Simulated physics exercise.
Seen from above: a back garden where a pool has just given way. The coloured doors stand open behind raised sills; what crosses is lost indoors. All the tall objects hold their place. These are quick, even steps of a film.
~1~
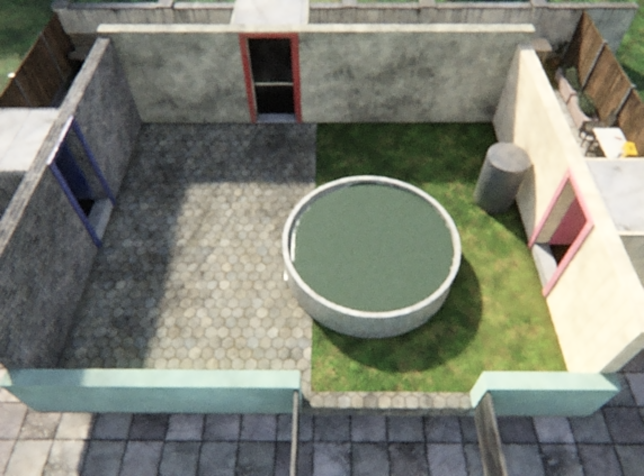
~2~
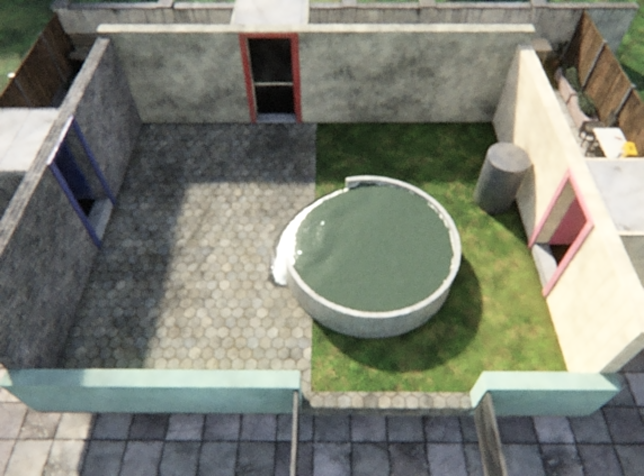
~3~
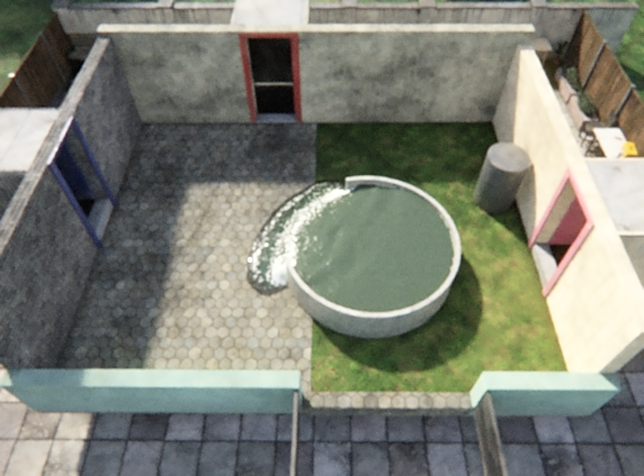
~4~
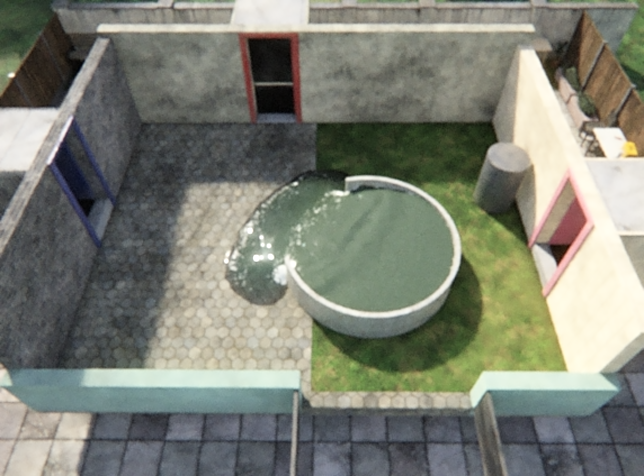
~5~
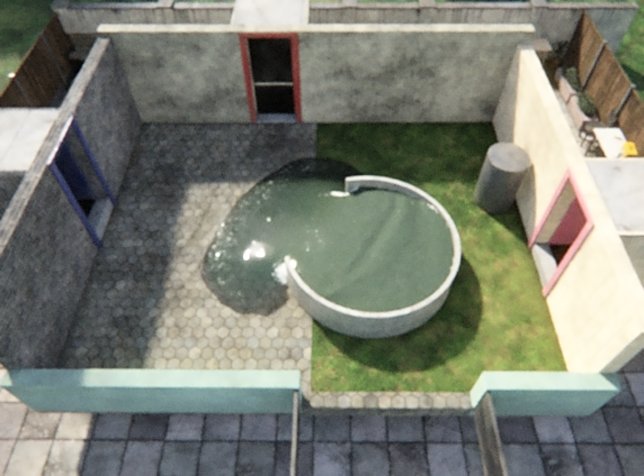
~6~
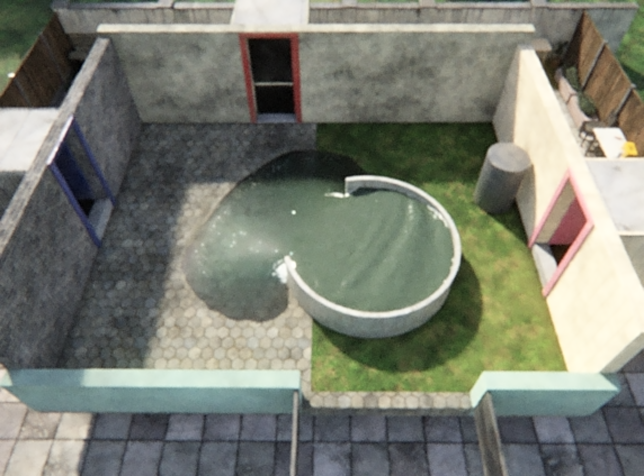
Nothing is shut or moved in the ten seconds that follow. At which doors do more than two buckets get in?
The red door floods; the blue door holds within the limit; the pink door holds within the limit.
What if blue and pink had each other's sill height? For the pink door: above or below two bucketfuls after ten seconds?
My reading: The pink door takes less.
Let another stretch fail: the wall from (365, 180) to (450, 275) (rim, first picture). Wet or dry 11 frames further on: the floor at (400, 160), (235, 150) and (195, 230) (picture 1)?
In turn: Covered, dry, not flooded.
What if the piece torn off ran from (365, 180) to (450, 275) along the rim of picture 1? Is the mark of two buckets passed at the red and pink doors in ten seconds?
Then: Red keeps below it, pink floods.
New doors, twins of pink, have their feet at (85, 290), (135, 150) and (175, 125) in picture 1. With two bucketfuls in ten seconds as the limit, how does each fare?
In that order: Lets less in, takes more, floods.
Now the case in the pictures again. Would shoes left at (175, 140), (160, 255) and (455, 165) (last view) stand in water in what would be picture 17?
As listed: Awash, flooded, no water.
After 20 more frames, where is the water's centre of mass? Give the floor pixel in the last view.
Close to (241, 214).
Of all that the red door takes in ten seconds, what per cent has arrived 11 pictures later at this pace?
Close to 15 %.
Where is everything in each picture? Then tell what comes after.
The first picture shows still water in the round tank at (371, 242).
In the second picture, the front is at a hidden place, out from the gap at (301, 225).
In the third picture, the front is at a hidden place, out from the gap at (301, 226).
In the fourth picture, the front is at (341, 175), out from the gap at (301, 227).
In the fifth picture, the front is at (341, 164), out from the gap at (301, 227).
In the sixth picture, the front is at (187, 267), out from the gap at (301, 227).
A moment on, water covers 40 % of the floor; the red door wet at the sill, nothing in, the blue door not reached, the pink door not reached.
Next, water covers 55 % of the floor; the red door over two buckets in, the blue door wet at the sill, nothing in, the pink door not reached.
Then, water covers 55 % of the floor; the red door over two buckets in, the blue door wet at the sill, nothing in, the pink door not reached.
Later, water covers 70 % of the floor; the red door far over two buckets in, the blue door wet at the sill, nothing in, the pink door not reached.
In the end, water covers 95 % of the floor; the red door far over two buckets in, the blue door wet at the sill, nothing in, the pink door not reached.
